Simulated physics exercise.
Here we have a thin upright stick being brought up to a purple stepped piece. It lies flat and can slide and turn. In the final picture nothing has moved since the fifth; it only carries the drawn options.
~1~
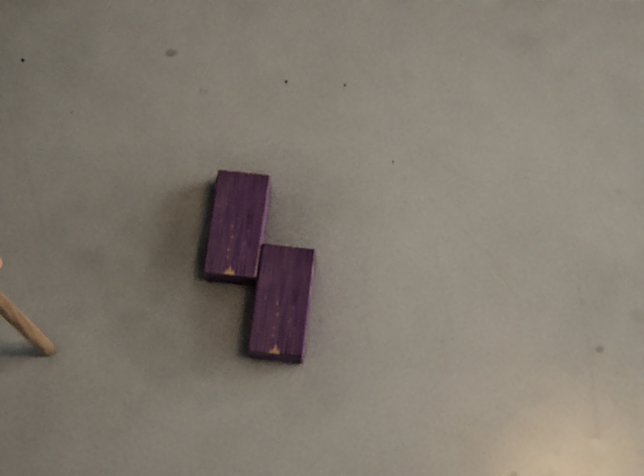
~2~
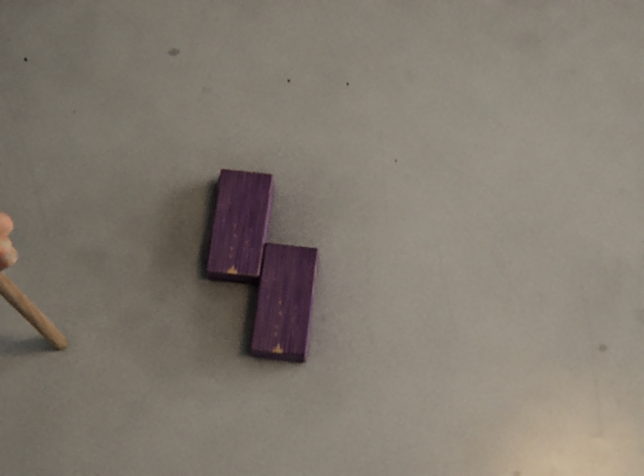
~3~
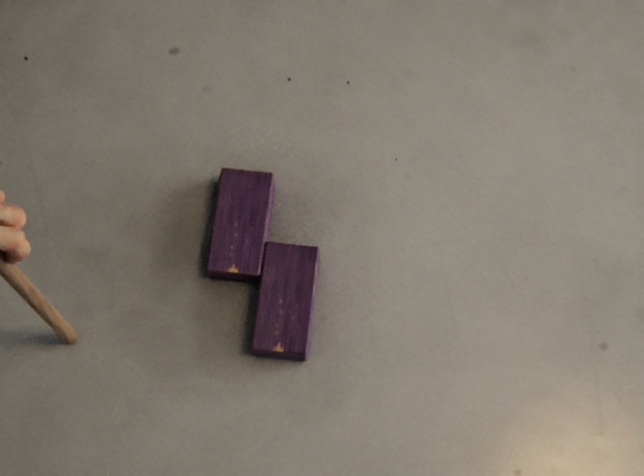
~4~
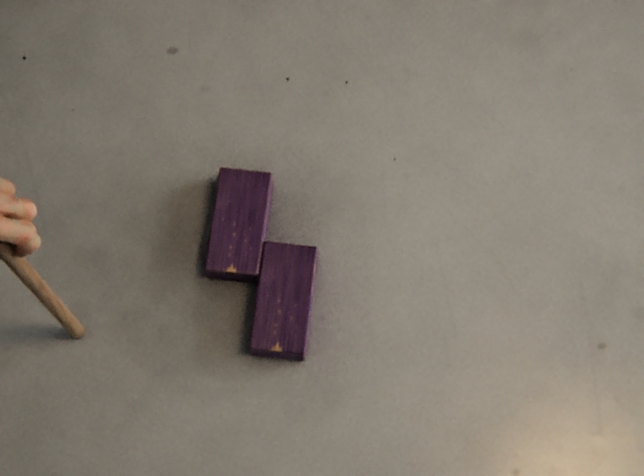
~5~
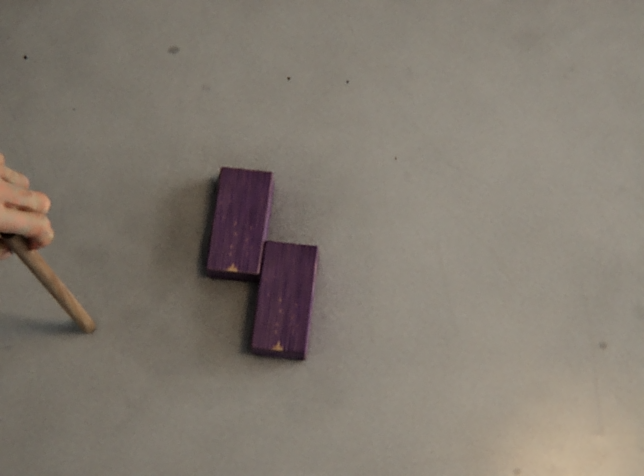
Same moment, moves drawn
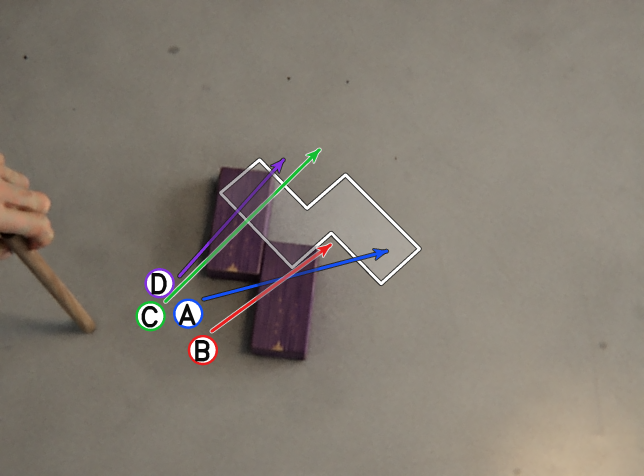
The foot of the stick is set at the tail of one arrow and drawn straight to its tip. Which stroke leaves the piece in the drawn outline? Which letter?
Stroke B puts it in the outline.
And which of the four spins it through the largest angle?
That is A.
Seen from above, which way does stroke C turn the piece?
Clockwise.
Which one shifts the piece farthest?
Stroke A.
On the marked copy, A from (204, 299) to (387, 251); B from (212, 331) to (330, 245); C from (166, 301) to (319, 150); D from (179, 276) to (284, 160).
Following B. Soon after the start, foot of the stick (257, 299), piece (241, 220).
Later, foot of the stick (300, 268), piece (258, 211).
In the end, foot of the stick (330, 245), piece (274, 205); it fills the outline.
As for the rest, A leaves the piece out of the outline, at (307, 215); C leaves the piece out of the outline, at (302, 211); D leaves the piece out of the outline, at (282, 212).
